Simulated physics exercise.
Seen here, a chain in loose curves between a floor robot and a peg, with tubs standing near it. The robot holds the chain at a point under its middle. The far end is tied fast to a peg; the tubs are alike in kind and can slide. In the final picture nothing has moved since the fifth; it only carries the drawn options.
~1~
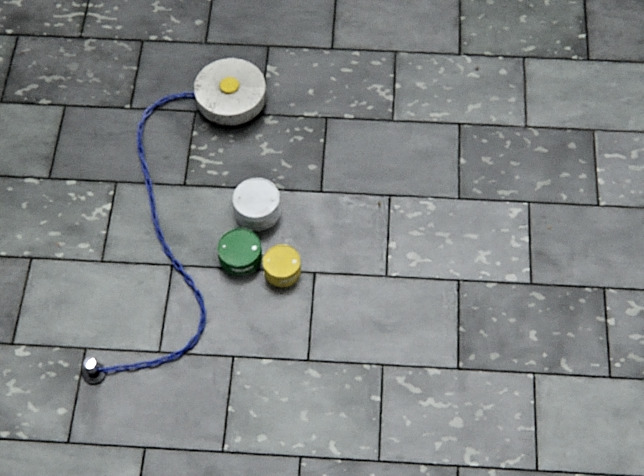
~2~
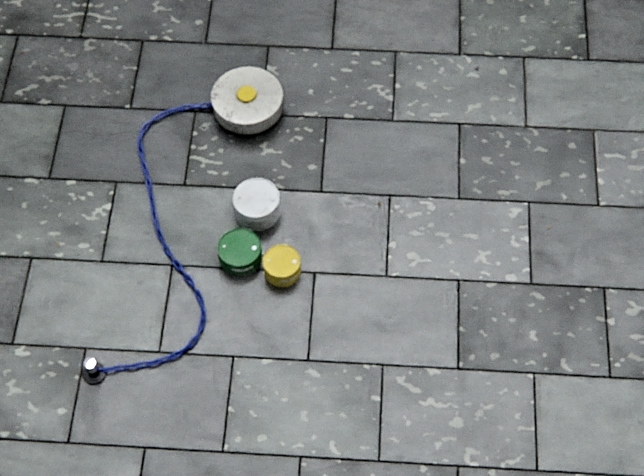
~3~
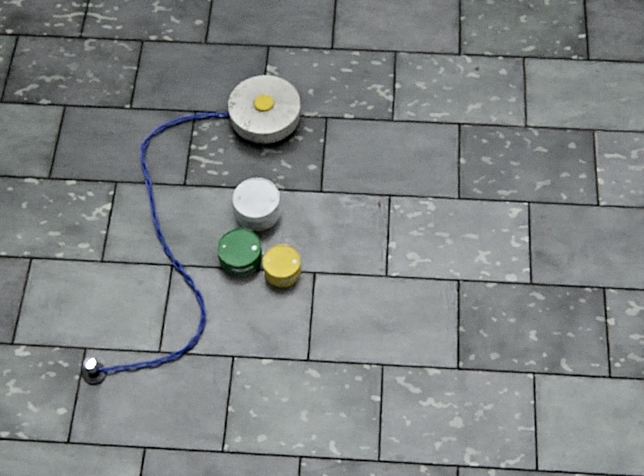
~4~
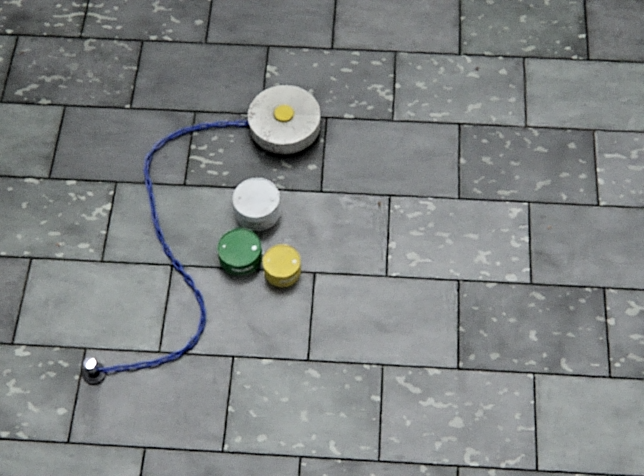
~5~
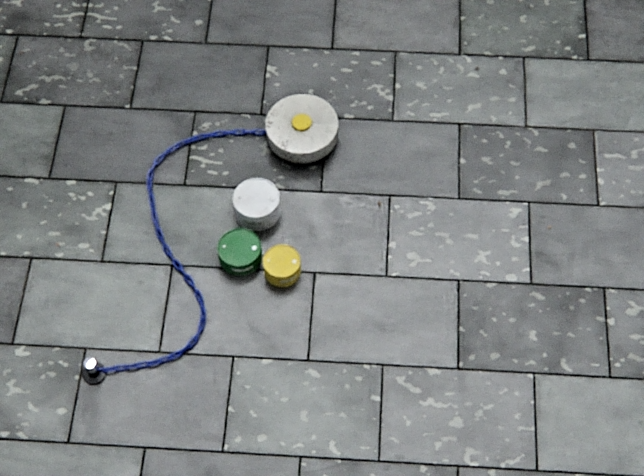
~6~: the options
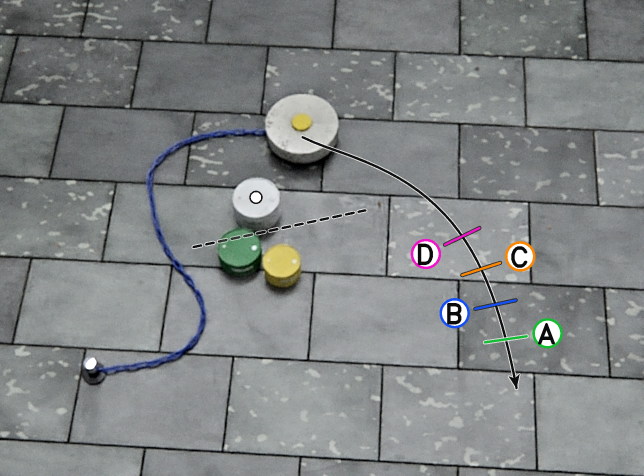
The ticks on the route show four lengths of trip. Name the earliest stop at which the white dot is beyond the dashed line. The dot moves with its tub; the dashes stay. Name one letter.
It can halt at A.
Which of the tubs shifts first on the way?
The white tub.
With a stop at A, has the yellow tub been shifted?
Yes.
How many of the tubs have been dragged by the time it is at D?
The count is none.
On the marked copy, A at (506, 339); B at (495, 305); C at (481, 269); D at (462, 236); the dashed line at (280, 229); the route from (303, 137) via (452, 222) to (517, 388); the white dot at (256, 197).
Following A. Soon after the start, robot (399, 171); white tub (257, 204).
Later, robot (474, 247); white tub (257, 204).
In the end, robot (508, 333); green tub (240, 257); yellow tub (287, 288); white tub (285, 249); the dot on the white tub is over the dashed line.
As for the rest, B leaves the dotted tub short, at (275, 227); C leaves the dotted tub short, at (260, 212); D leaves the dotted tub short, at (257, 204).
